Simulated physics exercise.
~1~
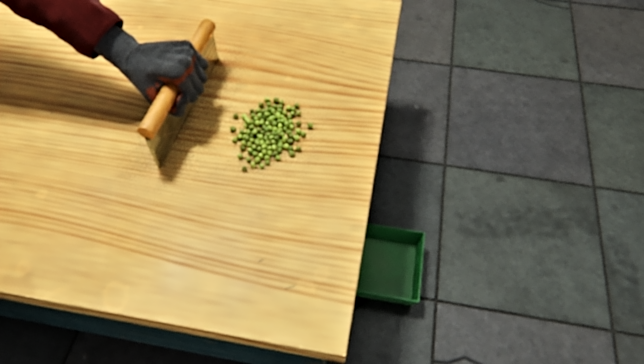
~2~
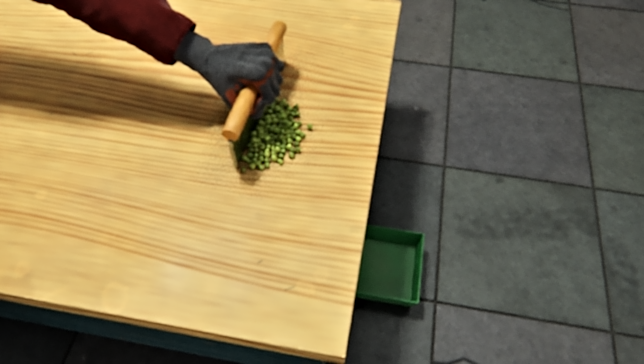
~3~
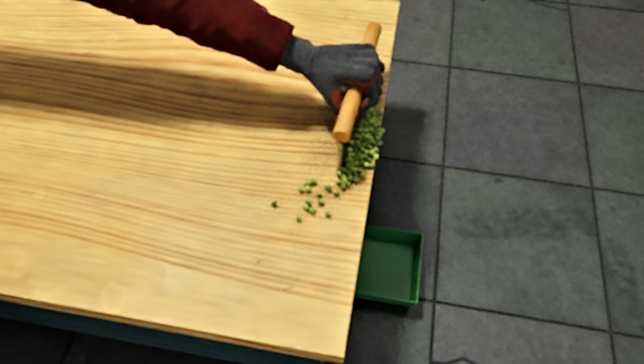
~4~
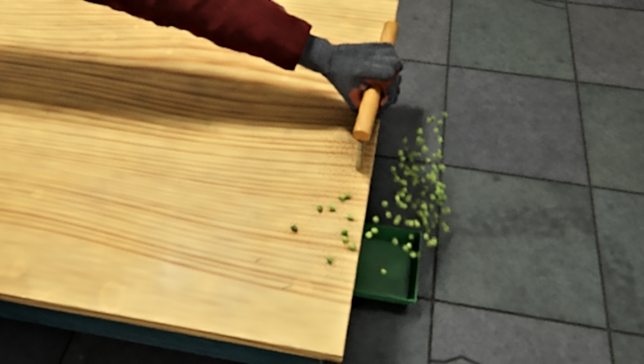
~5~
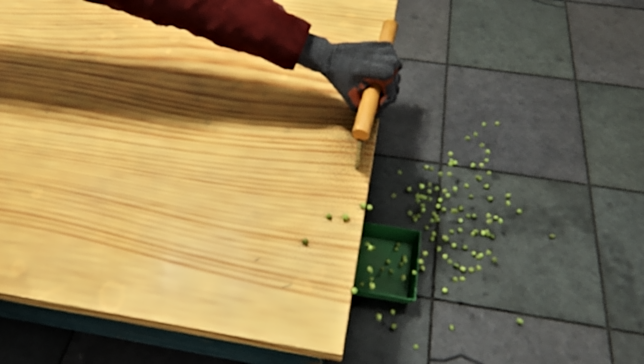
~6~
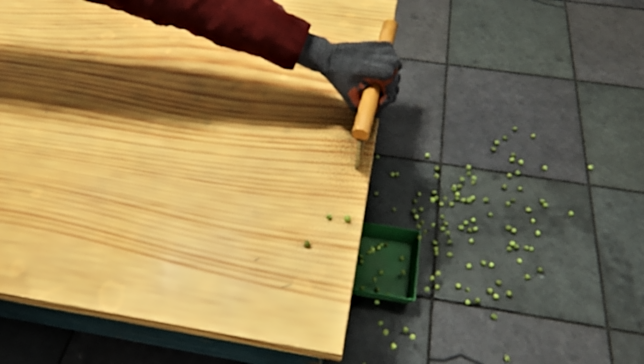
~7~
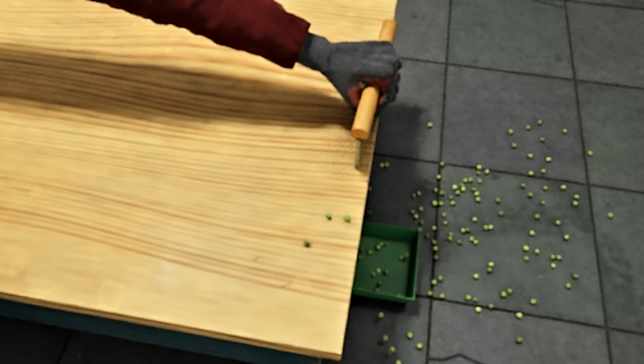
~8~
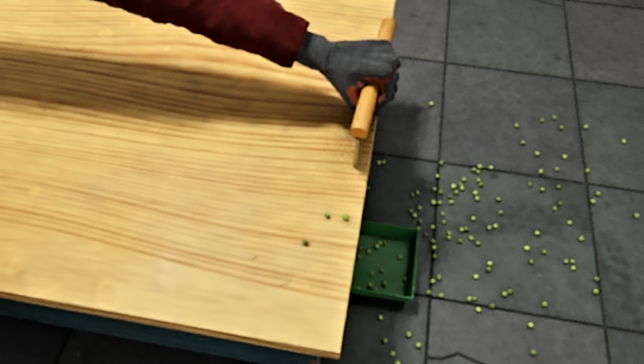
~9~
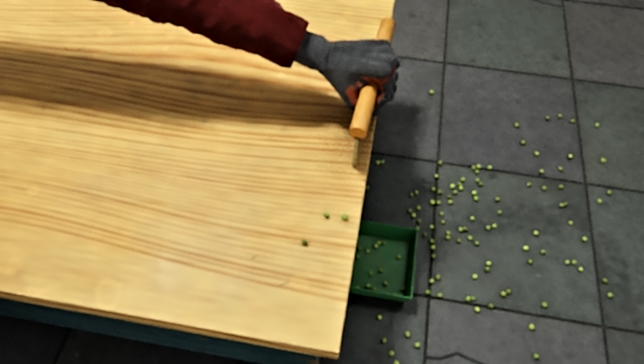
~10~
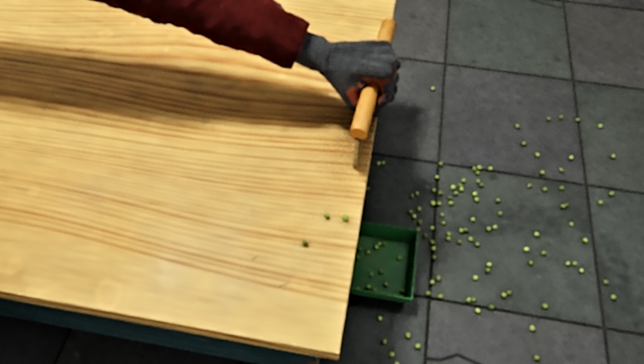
A pile of green peas was swept off a wooden table by a gloved hand pushing a scraper to the right, and most missed the green tray below and scattered over the gray tiles, while a few landed in it and three stayed on top.
